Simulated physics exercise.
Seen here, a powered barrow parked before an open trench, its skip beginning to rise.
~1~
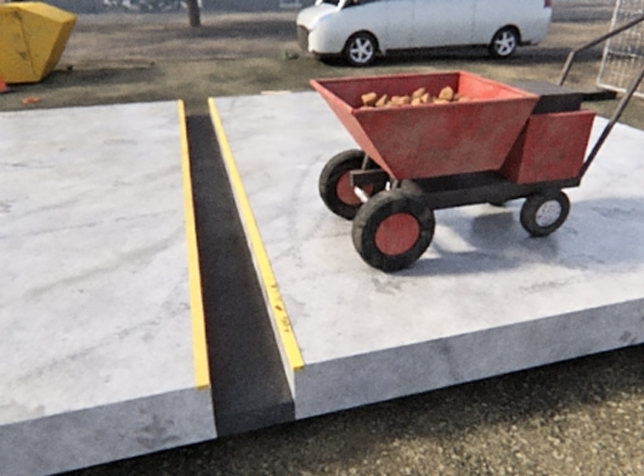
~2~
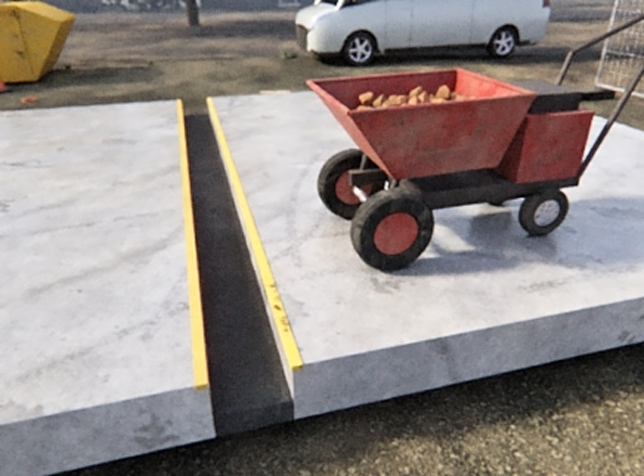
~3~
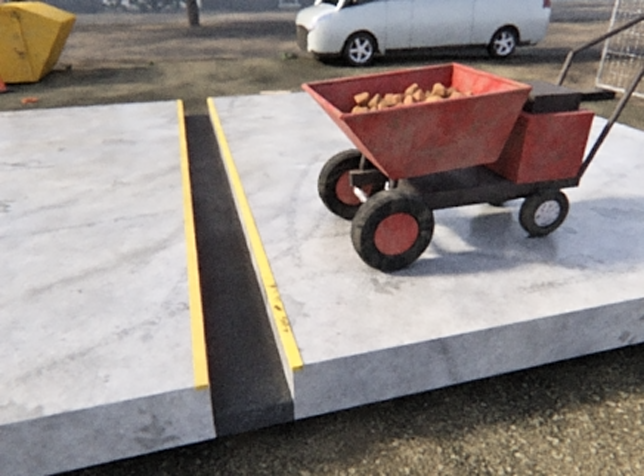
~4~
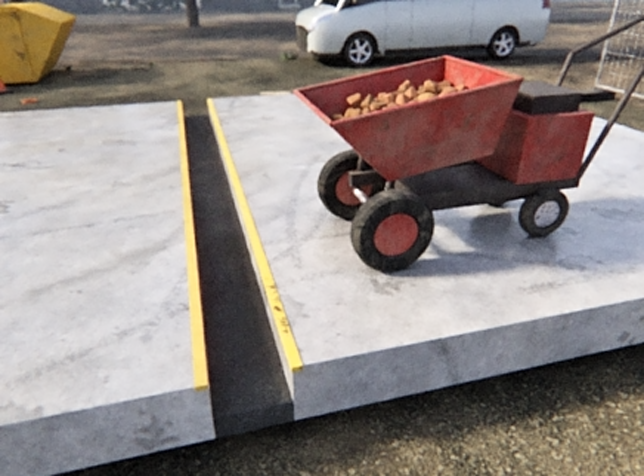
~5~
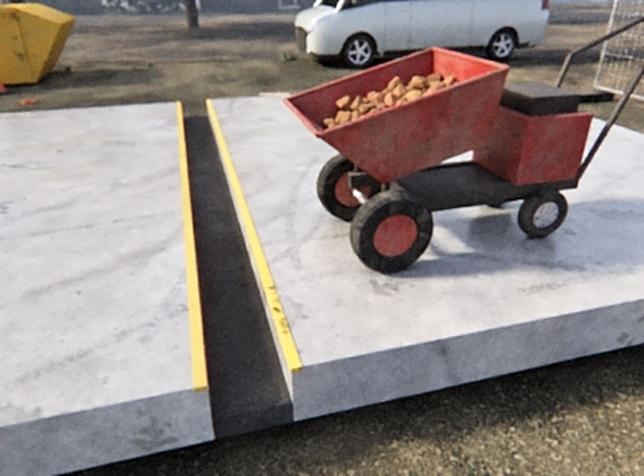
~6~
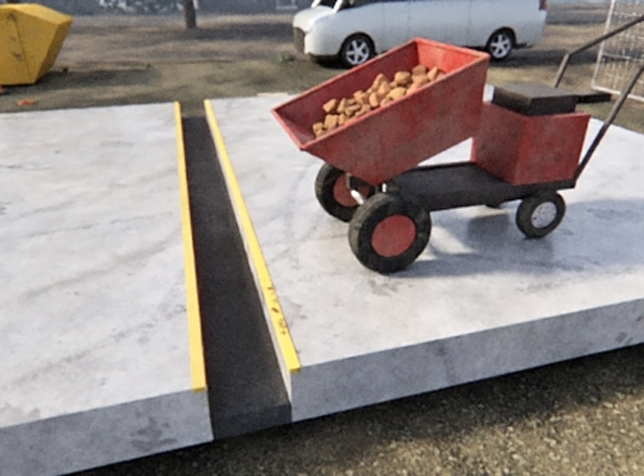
The video shows a red powered barrow loaded with brown clods parked on a pale slab beside a dark, yellow-edged trench, as its skip gradually tilts forward to the left, the rear rising while the wheels stay still.
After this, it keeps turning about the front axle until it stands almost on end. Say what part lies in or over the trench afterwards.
The trench takes the larger part.
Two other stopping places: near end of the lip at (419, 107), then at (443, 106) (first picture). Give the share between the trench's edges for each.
The first gives 30 %, the second 20 %.
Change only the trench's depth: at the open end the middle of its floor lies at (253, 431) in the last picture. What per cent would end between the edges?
Roughly 90 in a hundred.
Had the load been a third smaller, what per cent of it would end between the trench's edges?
It comes to 90 per cent or so.
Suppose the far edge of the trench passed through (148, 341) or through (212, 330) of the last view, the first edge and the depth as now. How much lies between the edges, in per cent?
Roughly 90 per cent, and 60 per cent.
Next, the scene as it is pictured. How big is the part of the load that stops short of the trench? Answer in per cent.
Roughly 0 in a hundred.
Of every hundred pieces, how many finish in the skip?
Some 20 per cent.
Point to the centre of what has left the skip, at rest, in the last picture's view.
Close to (225, 272).
Soon, skip tipped steeply; all in the skip.
A while on, skip tipped right over; most in the skip; about a quarter in or heaped over the trench; a stray few beyond it.
Towards the end, skip tipped right over; about a quarter in the skip; most in or heaped over the trench; a small part beyond it.
Finally, skip tipped right over; about a quarter in the skip; most in or heaped over the trench; a small part beyond it.
